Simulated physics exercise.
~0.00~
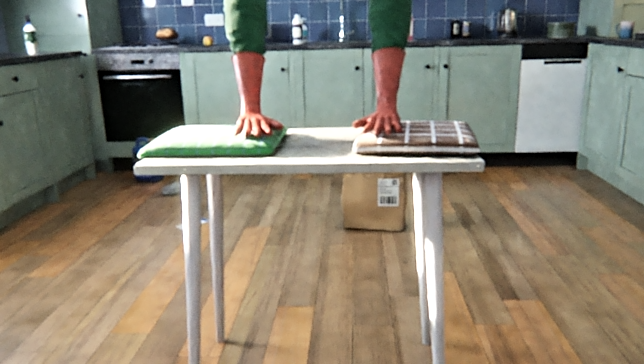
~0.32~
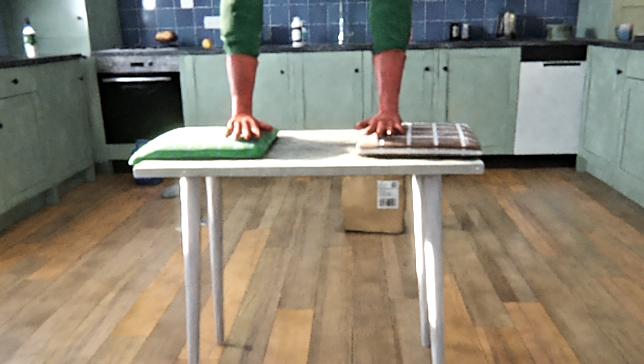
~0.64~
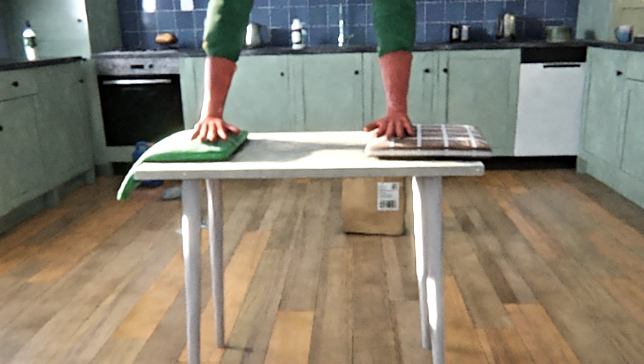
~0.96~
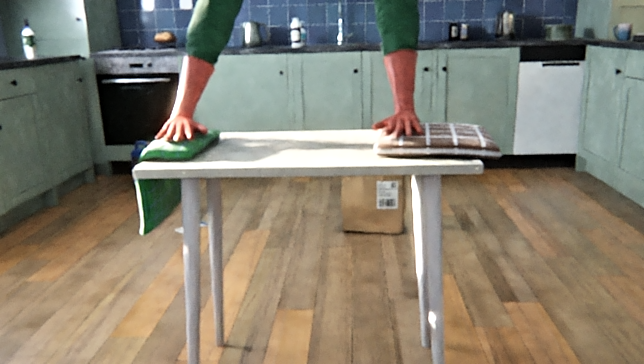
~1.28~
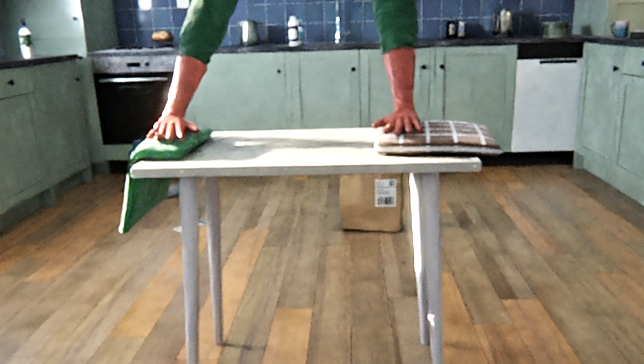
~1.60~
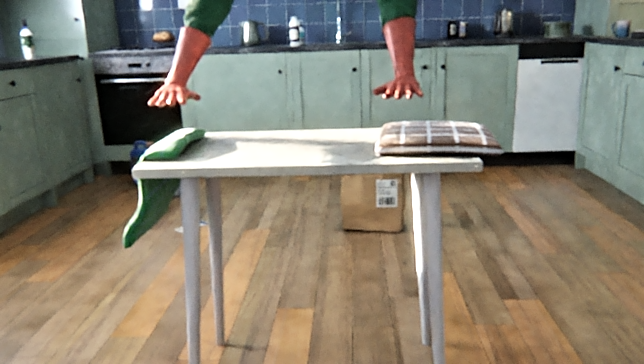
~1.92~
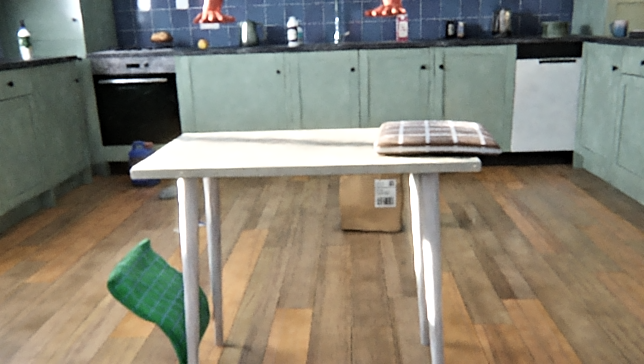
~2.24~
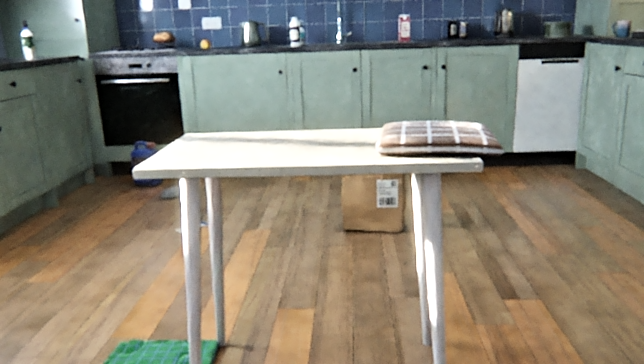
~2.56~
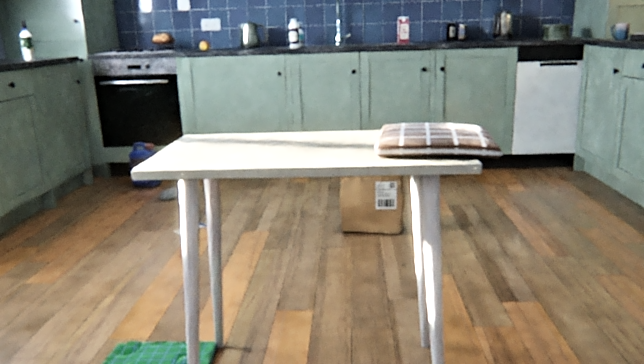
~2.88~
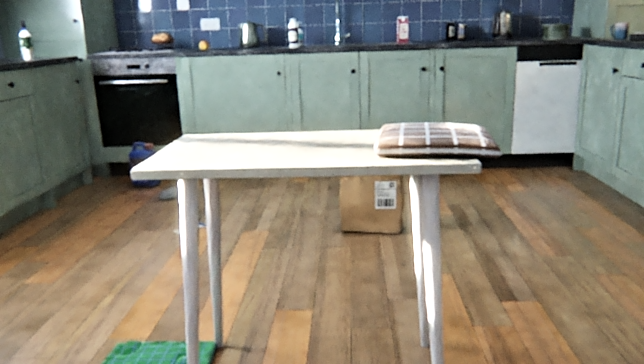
In a kitchen, hands slide two pads outward; the green falls, the brown stays.
